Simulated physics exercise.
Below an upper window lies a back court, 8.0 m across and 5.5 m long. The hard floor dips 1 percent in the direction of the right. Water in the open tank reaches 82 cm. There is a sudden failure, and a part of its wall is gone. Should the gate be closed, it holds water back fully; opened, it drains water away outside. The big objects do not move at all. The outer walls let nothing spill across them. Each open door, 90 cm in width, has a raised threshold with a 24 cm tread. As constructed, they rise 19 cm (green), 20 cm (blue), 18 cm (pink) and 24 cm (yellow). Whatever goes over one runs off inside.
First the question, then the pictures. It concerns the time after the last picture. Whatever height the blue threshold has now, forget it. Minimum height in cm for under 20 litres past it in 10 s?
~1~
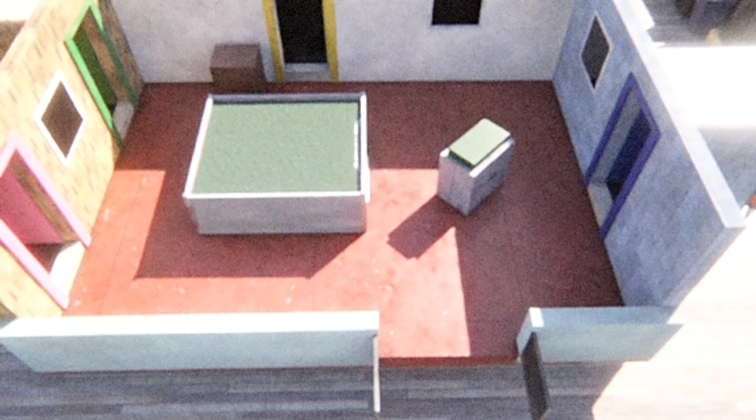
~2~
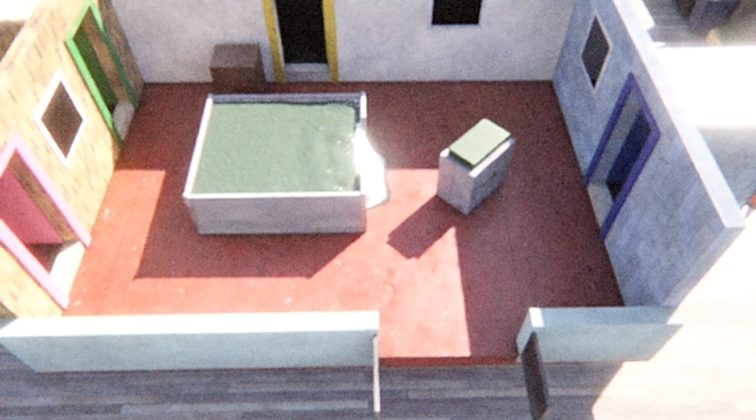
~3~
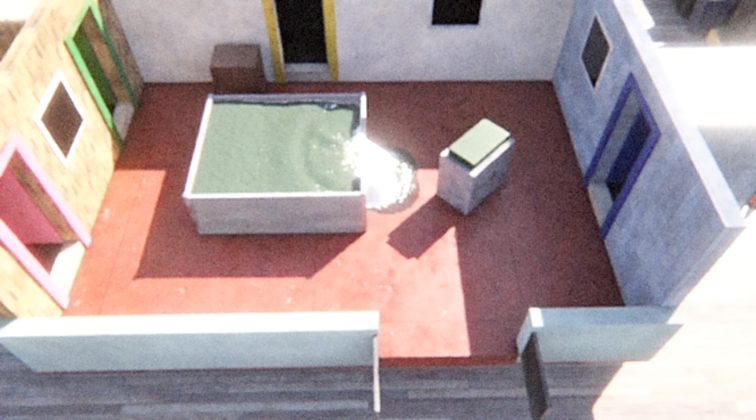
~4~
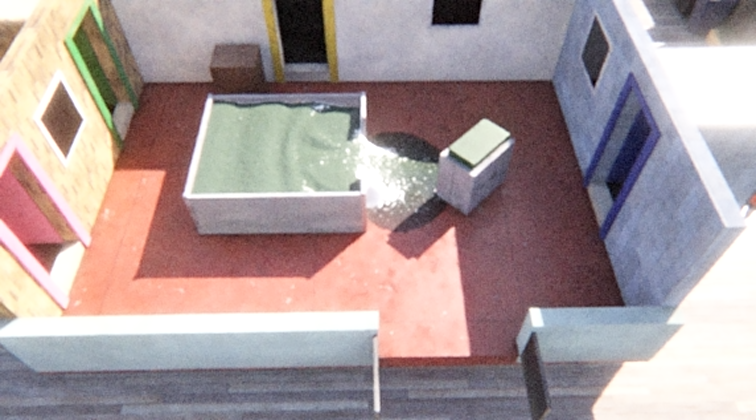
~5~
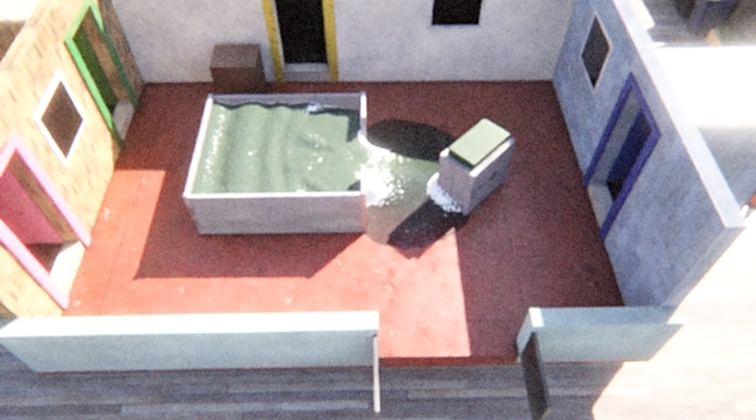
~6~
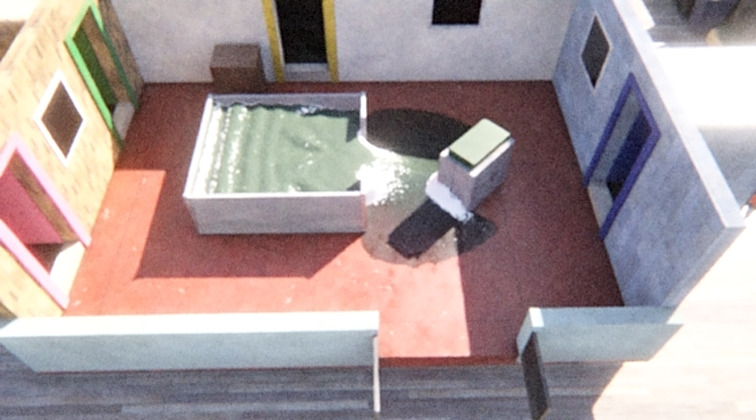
Approx. 20 cm.
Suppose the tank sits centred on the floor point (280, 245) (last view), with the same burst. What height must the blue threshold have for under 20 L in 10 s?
It must be around 27 cm tall.
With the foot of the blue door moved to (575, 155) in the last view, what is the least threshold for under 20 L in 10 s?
It needs roughly 15 cm.
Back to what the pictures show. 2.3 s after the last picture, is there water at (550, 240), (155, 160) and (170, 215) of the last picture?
First wet through, second bone-dry, third bone-dry.
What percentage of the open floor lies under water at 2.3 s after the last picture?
Roughly 40 percent of the floor.
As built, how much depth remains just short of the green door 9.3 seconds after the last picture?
About 4.5 centimetres deep.
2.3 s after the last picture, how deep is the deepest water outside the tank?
40 cm.
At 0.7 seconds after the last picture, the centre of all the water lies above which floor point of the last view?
The water's centre is at about (332, 176).
Then, 0.7 s after the last picture water covers 30 % of the floor, deepest (54 cm) near (433, 189); it has not reached the blue door.
Then, 2.3 s after the last picture water covers 40 % of the floor, deepest (40 cm) near (551, 89); 9 cm at the blue door, 0 litres in over its 20 cm threshold.
Then, 9.3 s after the last picture water covers 95 % of the floor, deepest (20 cm) near (594, 222); 13 cm at the blue door, 19 litres in over its 20 cm threshold.
At the blue door as built, the water peaked near 24 cm, 3.1 s after the last picture.
With a threshold of 17.5 cm, 30 litres would have come in within the 10 s; with 23.5 cm, 8 litres. So under 20 litres takes about 20 cm.
